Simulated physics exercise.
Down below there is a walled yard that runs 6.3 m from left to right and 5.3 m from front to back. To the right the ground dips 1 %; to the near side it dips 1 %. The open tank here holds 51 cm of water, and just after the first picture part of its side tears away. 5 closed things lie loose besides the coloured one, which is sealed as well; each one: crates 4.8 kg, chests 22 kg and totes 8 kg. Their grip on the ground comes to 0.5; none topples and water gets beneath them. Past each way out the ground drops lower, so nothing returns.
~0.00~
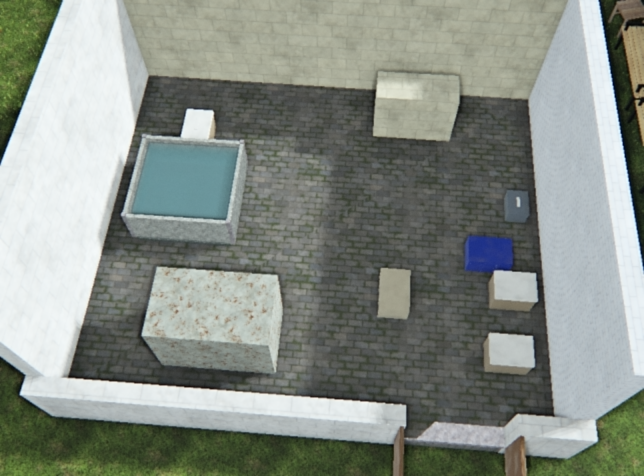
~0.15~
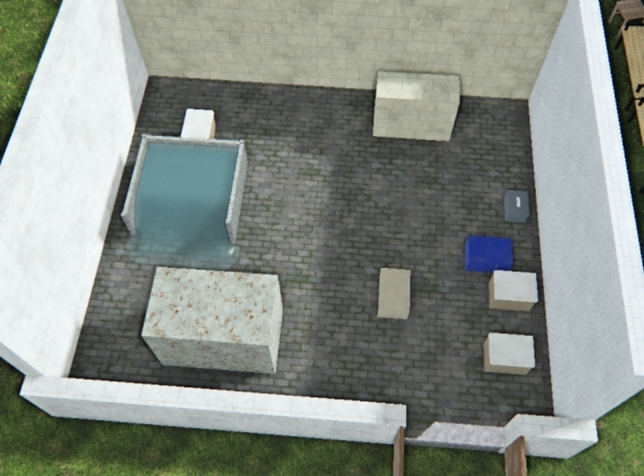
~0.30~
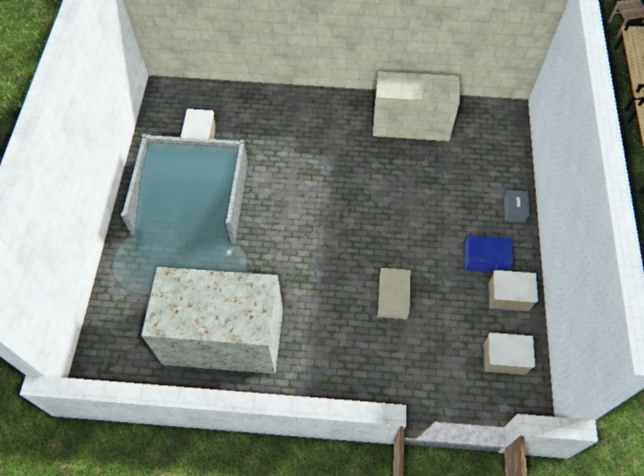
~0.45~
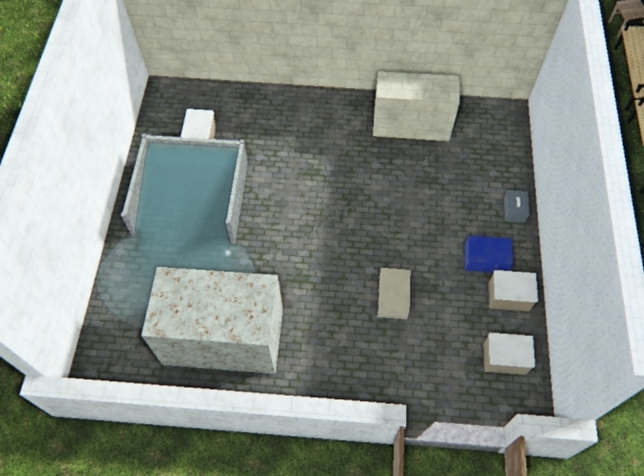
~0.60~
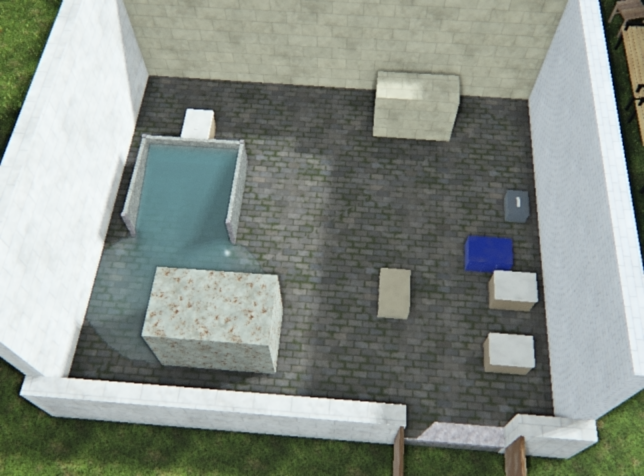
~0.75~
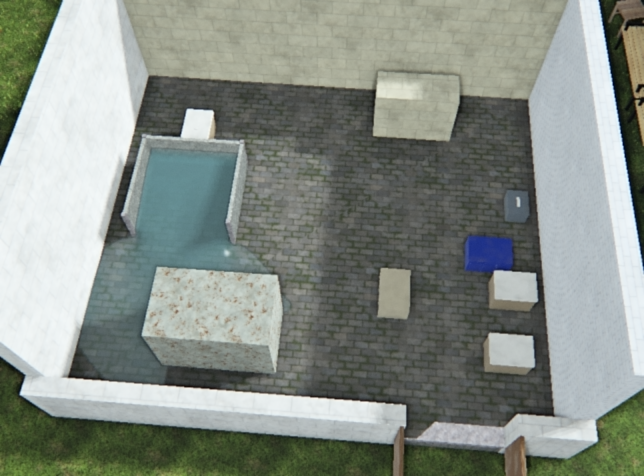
A walled yard paved in dark stone, with grass outside, is seen from high above by a still camera. A pale-walled tank of blue-green water stands at left behind a speckled block, while a beige block sits at the back and a blue crate rests among smaller grey, tan and white-topped boxes at right. The tank's near side disappears, and water spreads thinly forward and around the speckled block's left side, while the boxes stay still.
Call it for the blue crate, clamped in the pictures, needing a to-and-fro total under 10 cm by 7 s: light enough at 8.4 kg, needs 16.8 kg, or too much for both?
Needs 16.8 kg.
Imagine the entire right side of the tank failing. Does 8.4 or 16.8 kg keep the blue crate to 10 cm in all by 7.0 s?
With that failure, no mass keeps it.
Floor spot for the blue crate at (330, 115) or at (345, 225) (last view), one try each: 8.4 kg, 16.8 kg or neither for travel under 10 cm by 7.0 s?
In that order: The smaller is enough; it takes the larger.
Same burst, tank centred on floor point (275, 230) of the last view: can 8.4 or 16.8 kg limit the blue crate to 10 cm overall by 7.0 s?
For that case: Lighter one suffices.
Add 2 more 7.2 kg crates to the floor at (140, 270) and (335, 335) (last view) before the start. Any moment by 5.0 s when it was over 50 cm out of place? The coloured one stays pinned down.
Beyond it, within it.
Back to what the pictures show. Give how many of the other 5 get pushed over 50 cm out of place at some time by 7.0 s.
Answer: 1.
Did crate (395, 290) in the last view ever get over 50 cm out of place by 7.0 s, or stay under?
Answer: Over.
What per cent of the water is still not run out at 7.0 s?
About 96 in a hundred parts of the water.
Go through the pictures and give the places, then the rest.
The blue crate at (490, 250) rests on the ground; 1.8 m2 under water; 0 of 6 have shifted, in the first picture.
The blue crate at (490, 250) rests on the ground; water covers 2.5 m2; 0 of 6 have shifted, in the second picture.
The blue crate at (490, 250) rests on the ground; 3.3 m2 under water; 0 of 6 have shifted, in the third picture.
The blue crate at (490, 250), on the bottom; 4.1 m2 under water; 0 of 6 have shifted, in the fourth picture.
The blue crate at (490, 250), on the bottom; 4.7 m2 under water; 0 of 6 have shifted, in the fifth picture.
The blue crate at (490, 250), on the bottom; 5.3 m2 under water; 0 of 6 have shifted, in the sixth picture.
After 1.4 s the blue crate would be 0 cm from its start with 8.4 kg and 0 cm from its start with 16.8 kg; 0 cm of water round it then.
After 3.1 s the blue crate would be 12 cm from its start with 8.4 kg and 0 cm from its start with 16.8 kg; 3 cm of water round it then.
After 4.9 s the blue crate would be 56 cm from its start with 8.4 kg and 0 cm from its start with 16.8 kg; 3 cm of water round it then.
After 7.0 s the blue crate would be 64 cm from its start with 8.4 kg and 0 cm from its start with 16.8 kg; 5 cm of water round it then.
